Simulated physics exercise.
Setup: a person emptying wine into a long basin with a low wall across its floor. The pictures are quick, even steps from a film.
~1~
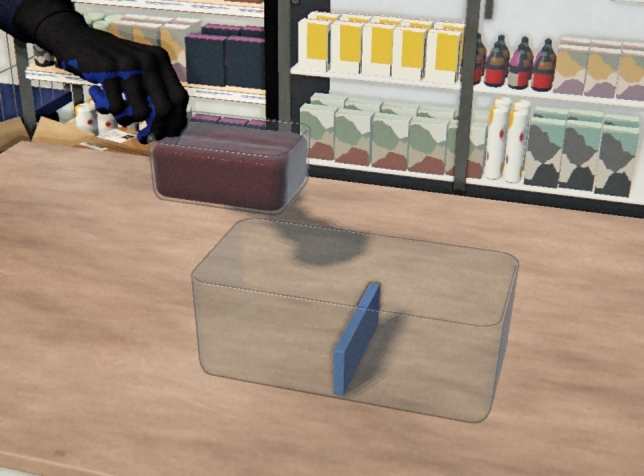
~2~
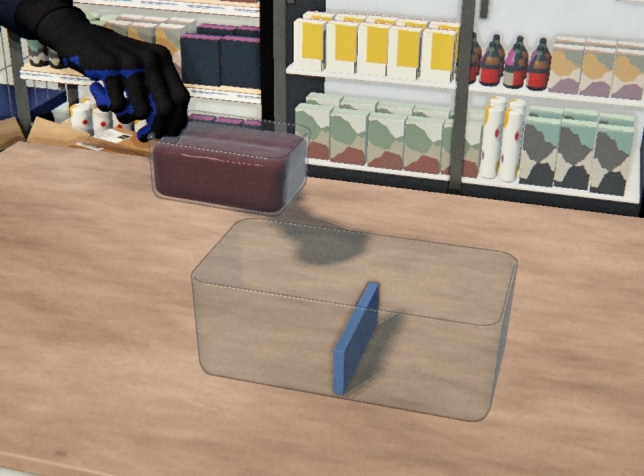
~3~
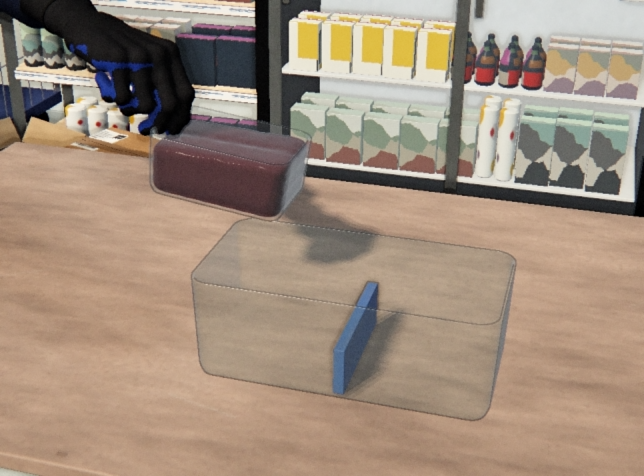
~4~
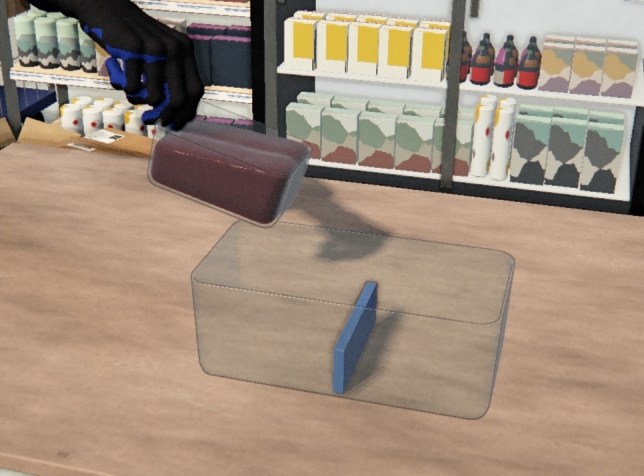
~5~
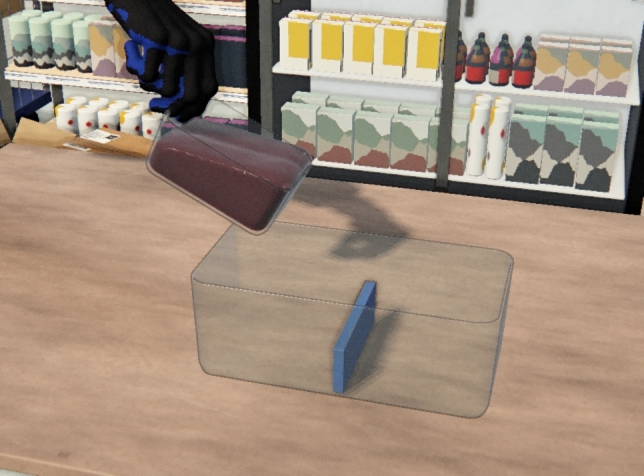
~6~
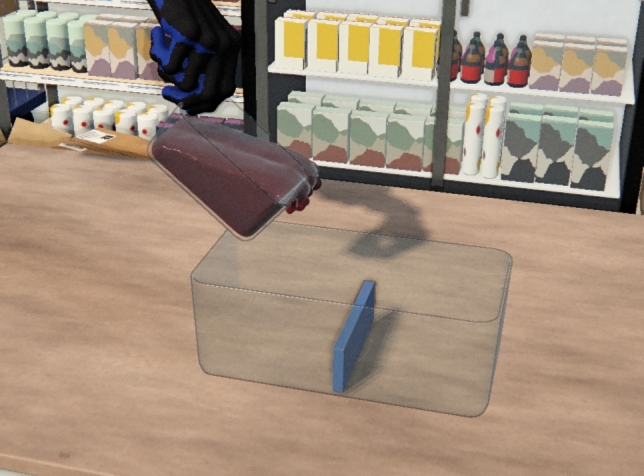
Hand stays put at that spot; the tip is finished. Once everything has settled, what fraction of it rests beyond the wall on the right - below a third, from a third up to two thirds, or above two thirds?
Honestly, the portion right of the wall stays beneath a third.
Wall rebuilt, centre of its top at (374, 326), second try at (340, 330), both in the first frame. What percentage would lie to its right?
Note: Roughly 10 % in case one, 45 % in case two.
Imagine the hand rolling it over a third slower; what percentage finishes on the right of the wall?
Share on the right: Some 25 percent.
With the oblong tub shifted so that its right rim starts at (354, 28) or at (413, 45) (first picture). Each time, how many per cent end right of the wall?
About 70 per cent, then about 85 per cent.
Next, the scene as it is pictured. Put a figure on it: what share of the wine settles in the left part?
I'd say near 85 in a hundred.
A moment on, the oblong tub is tipped right over and 8 per cent is still to pour, 77 is left of the wall and 6 right of it.
Next, the oblong tub is tipped right over and 1 per cent is still to pour, 79 is left of the wall and 7 right of it.
Then the oblong tub is tipped right over and 0 per cent is still to pour, 85 is left of the wall and 9 right of it.
Later the oblong tub is tipped right over and 0 per cent is still to pour, 85 is left of the wall and 10 right of it.
Finally, 85 per cent lies left of the wall, 10 right of it and 5 outside.
